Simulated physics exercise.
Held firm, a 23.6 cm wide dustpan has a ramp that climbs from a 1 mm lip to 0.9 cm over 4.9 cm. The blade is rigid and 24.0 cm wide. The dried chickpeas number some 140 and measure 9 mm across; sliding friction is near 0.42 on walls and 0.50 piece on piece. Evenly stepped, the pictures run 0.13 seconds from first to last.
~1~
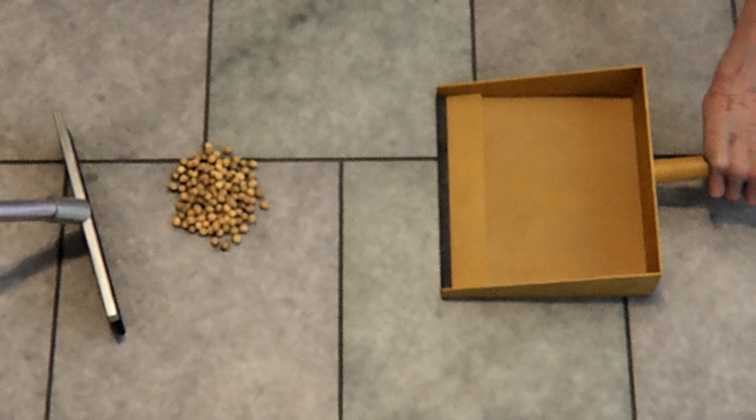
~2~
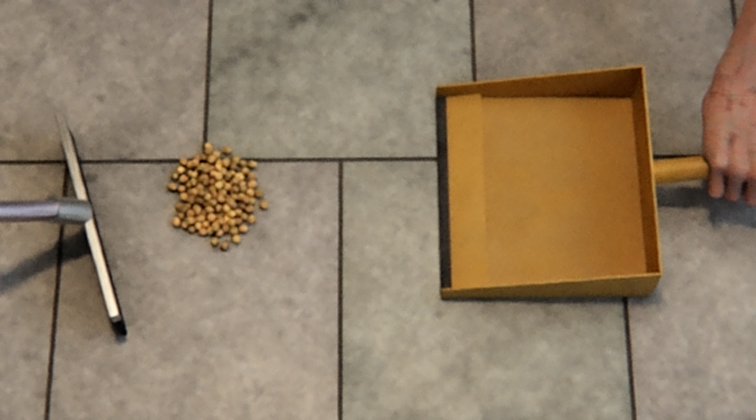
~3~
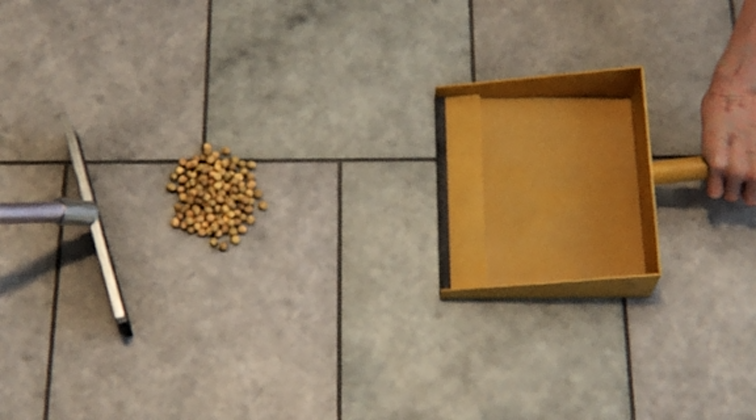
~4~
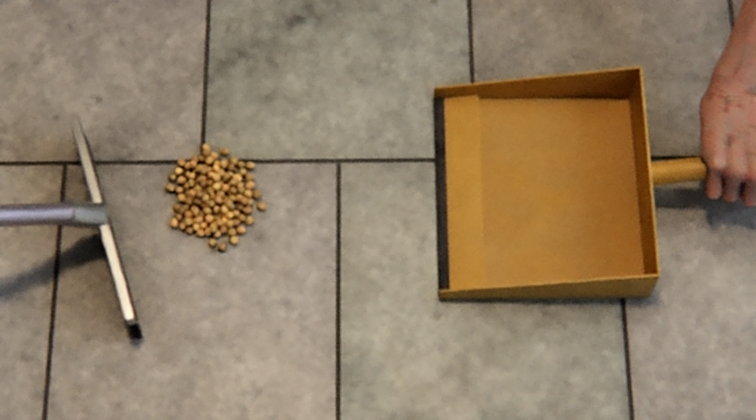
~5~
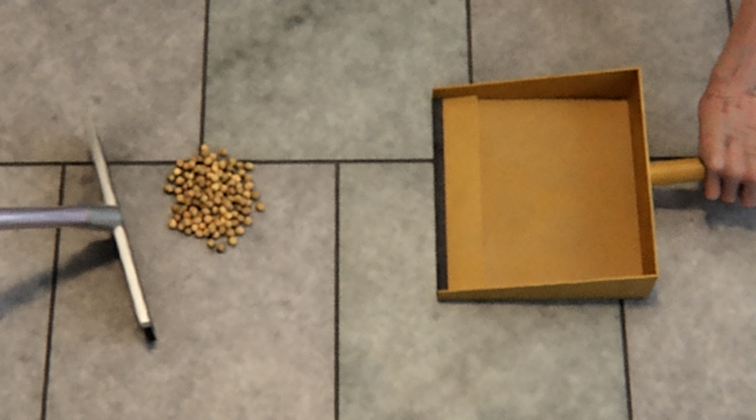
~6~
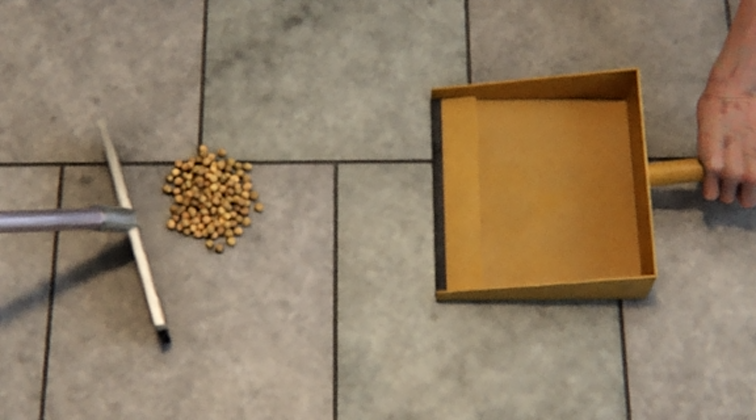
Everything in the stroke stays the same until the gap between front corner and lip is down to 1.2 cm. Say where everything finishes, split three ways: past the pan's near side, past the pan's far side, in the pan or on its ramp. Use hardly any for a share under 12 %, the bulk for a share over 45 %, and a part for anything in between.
Near side: Hardly any, far side: Hardly any, pan: Hardly any.
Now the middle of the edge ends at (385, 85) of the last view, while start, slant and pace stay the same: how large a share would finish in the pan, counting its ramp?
Some 10 percent.
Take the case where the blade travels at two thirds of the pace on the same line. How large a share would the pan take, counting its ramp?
About 0 %.
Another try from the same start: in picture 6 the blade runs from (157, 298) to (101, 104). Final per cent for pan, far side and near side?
Pan 15; far 35; near 0.
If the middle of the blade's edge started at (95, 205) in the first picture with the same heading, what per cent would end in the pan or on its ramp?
Estimate: ~ 10 %.
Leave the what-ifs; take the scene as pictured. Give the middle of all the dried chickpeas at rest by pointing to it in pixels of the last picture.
Resting centre estimate: Around (405, 189).
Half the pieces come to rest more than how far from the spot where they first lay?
It works out to some 20 cm.
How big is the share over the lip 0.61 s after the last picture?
I'd say around 10 in a hundred has made it so far.
Then, 0.21 s after the last picture, middle of the blade 18 cm from the lip; 0 % over the lip, far side 0 %, near side 0 %.
Then, 0.35 s after the last picture, middle of the blade 9 cm from the lip; 0 % over the lip, far side 0 %, near side 0 %.
Then, 0.61 s after the last picture, middle of the blade 5 cm from the lip; 10 % over the lip, far side 0 %, near side 0 %.
In the end, near side 0 %, far side 0 %, pan 5 %, in front of the lip or behind the blade 90 %.
